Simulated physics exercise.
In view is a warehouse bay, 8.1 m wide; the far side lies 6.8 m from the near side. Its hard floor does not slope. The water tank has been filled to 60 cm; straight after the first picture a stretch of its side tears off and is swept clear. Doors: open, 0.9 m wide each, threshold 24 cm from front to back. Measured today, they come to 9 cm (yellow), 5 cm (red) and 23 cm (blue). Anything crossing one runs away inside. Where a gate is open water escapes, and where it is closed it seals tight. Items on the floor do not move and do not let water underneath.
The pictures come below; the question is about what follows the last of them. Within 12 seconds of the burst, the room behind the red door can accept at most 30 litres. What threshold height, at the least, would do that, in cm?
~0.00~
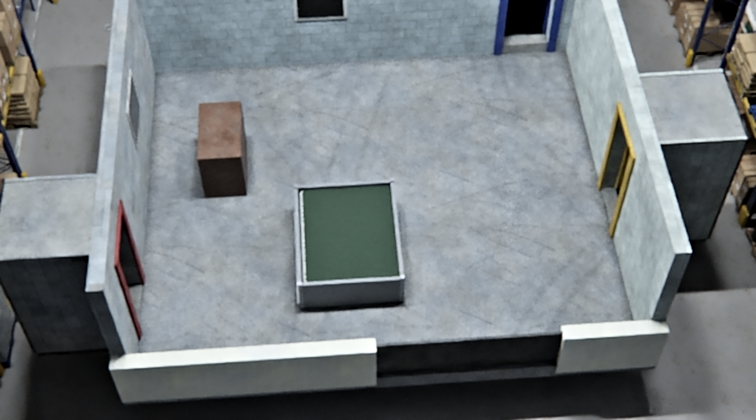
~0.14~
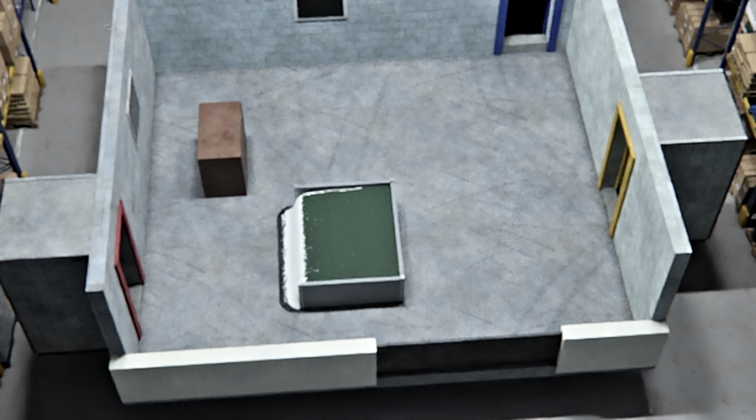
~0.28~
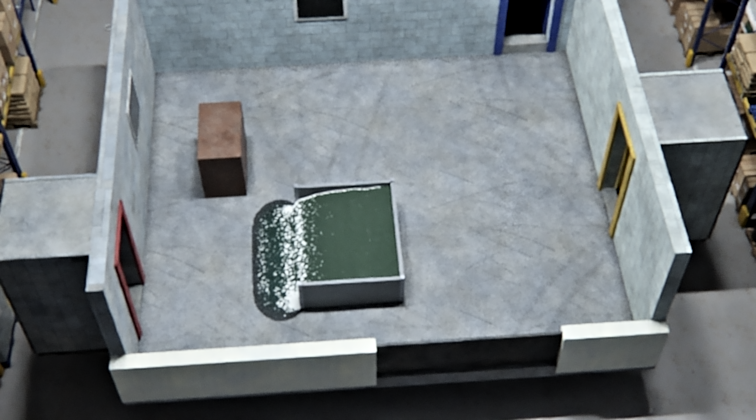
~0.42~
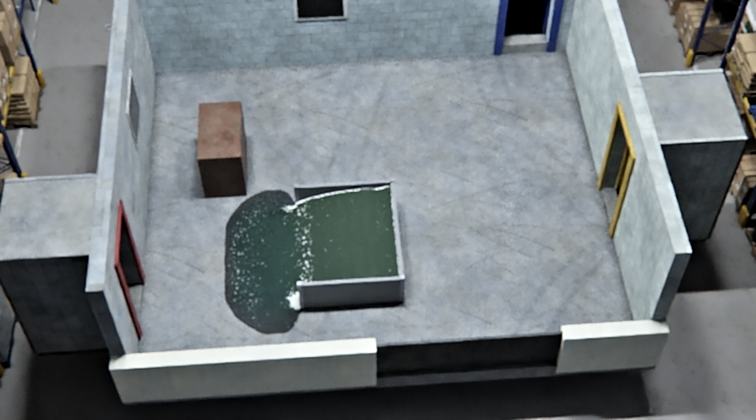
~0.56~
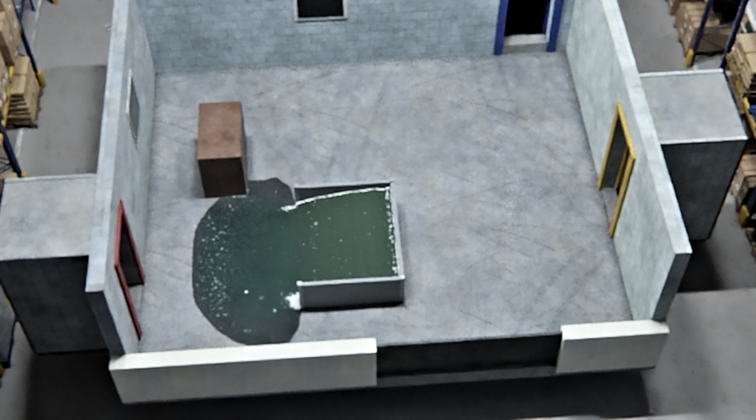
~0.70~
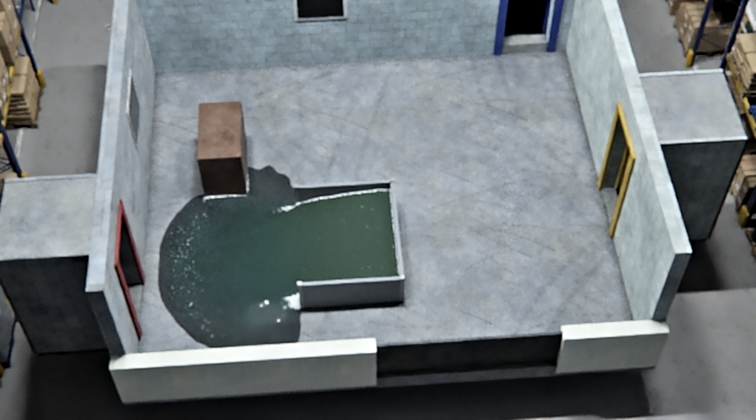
Roughly 22 cm at minimum.
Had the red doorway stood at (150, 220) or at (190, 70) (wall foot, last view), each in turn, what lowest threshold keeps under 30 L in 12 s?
About 23 cm for the first and 11.5 cm for the second.
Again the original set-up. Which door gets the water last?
The yellow one.
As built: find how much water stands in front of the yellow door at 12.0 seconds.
3.0 cm.
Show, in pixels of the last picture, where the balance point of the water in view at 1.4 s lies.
Centre of mass: About (272, 259) px.
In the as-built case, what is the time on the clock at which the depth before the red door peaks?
Peak time: About 2.0 s.
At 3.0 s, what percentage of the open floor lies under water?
Some 30 in a hundred.
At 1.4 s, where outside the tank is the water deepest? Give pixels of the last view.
Look close to (145, 259).
After 1.4 s water covers 20 % of the floor, deepest (34 cm) near (145, 259); 16 cm at the red door, 40 litres in over its 5 cm threshold.
After 3.0 s water covers 30 % of the floor, deepest (24 cm) near (138, 371); 19 cm at the red door, 227 litres in over its 5 cm threshold.
After 12.0 s water covers 90 % of the floor, deepest (6 cm) near (586, 167); 3 cm at the red door, 334 litres in over its 5 cm threshold.
At the red door as built, the water arrived by 0.9 s and peaked near 25 cm at 2.0 s.
Run again over the same 12 s with other heights there, 45 litres in over 20 cm, 5 litres over 27.5 cm. The limit of 30 litres is kept from about 22 cm up.
